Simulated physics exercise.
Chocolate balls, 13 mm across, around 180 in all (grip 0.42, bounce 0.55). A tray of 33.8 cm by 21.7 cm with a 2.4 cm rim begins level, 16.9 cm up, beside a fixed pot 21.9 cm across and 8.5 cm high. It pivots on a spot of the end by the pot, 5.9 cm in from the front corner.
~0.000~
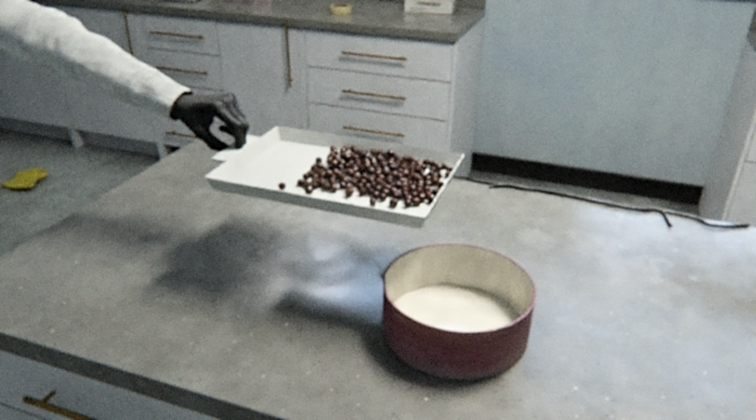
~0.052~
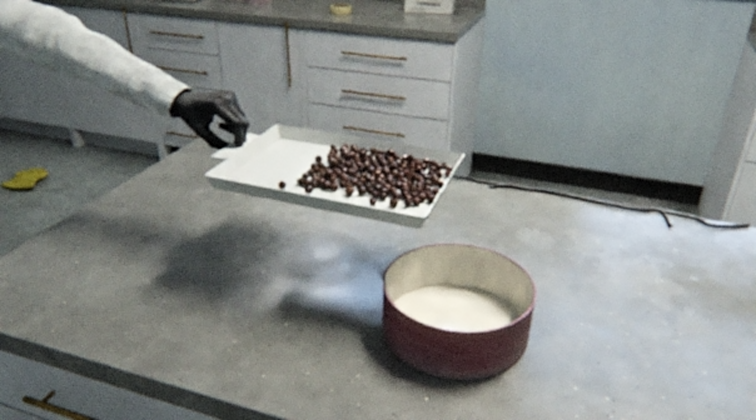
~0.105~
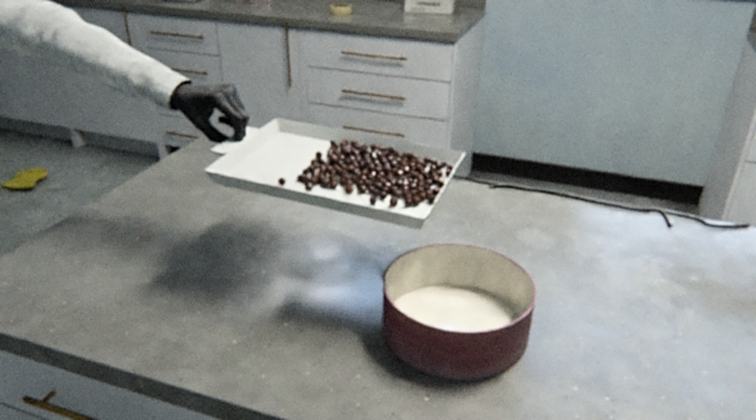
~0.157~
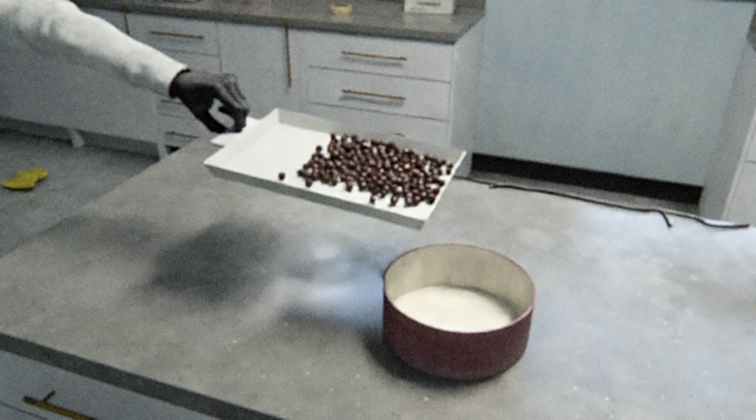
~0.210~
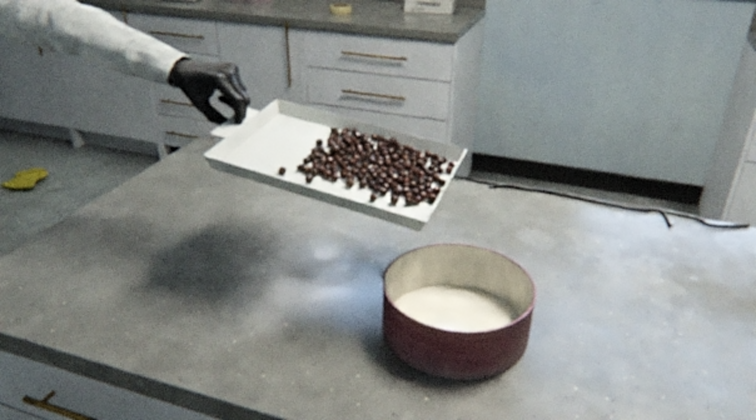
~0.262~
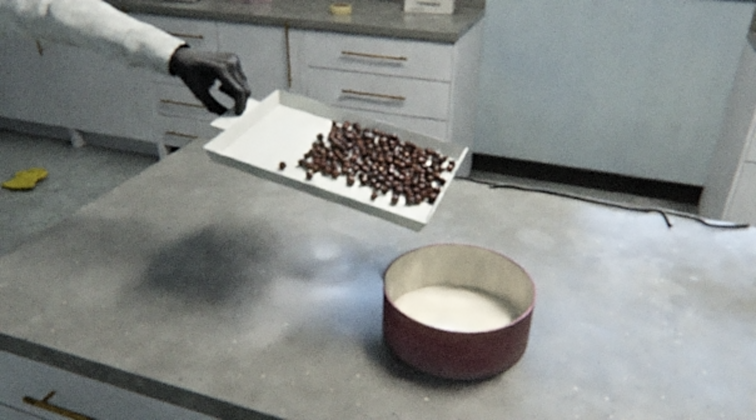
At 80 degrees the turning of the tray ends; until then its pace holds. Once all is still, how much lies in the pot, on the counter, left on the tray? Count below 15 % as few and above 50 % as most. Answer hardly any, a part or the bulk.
Pot the bulk, counter hardly any, tray hardly any.
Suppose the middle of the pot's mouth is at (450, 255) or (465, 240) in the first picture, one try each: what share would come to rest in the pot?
Some 85 and 30 per cent.
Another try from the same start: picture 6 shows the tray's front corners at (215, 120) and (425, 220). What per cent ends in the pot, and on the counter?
Pot 95, counter 5.
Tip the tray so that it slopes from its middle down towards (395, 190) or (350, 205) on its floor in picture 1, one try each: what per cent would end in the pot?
Some 55 and 85 per cent.
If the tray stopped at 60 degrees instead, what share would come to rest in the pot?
In that case some 60 per cent.
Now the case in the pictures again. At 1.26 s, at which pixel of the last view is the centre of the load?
At about (425, 173).
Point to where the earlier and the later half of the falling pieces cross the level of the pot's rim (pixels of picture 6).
At about (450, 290), then at (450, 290).
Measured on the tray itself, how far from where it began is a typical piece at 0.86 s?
Some 6 cm.
After 0.86 s, tilt 44 degrees; the tray holds 100 %, the pot 0 %.
Then, at 1.26 s, tilt 65 degrees; the tray holds 95 %, the pot 0 %.
Then, at 1.74 s, tilt 80 degrees; the tray holds 15 %, the pot 80 %.
In the end, at 2.9 s, pot 100 %, counter 0 %, tray 0 %.
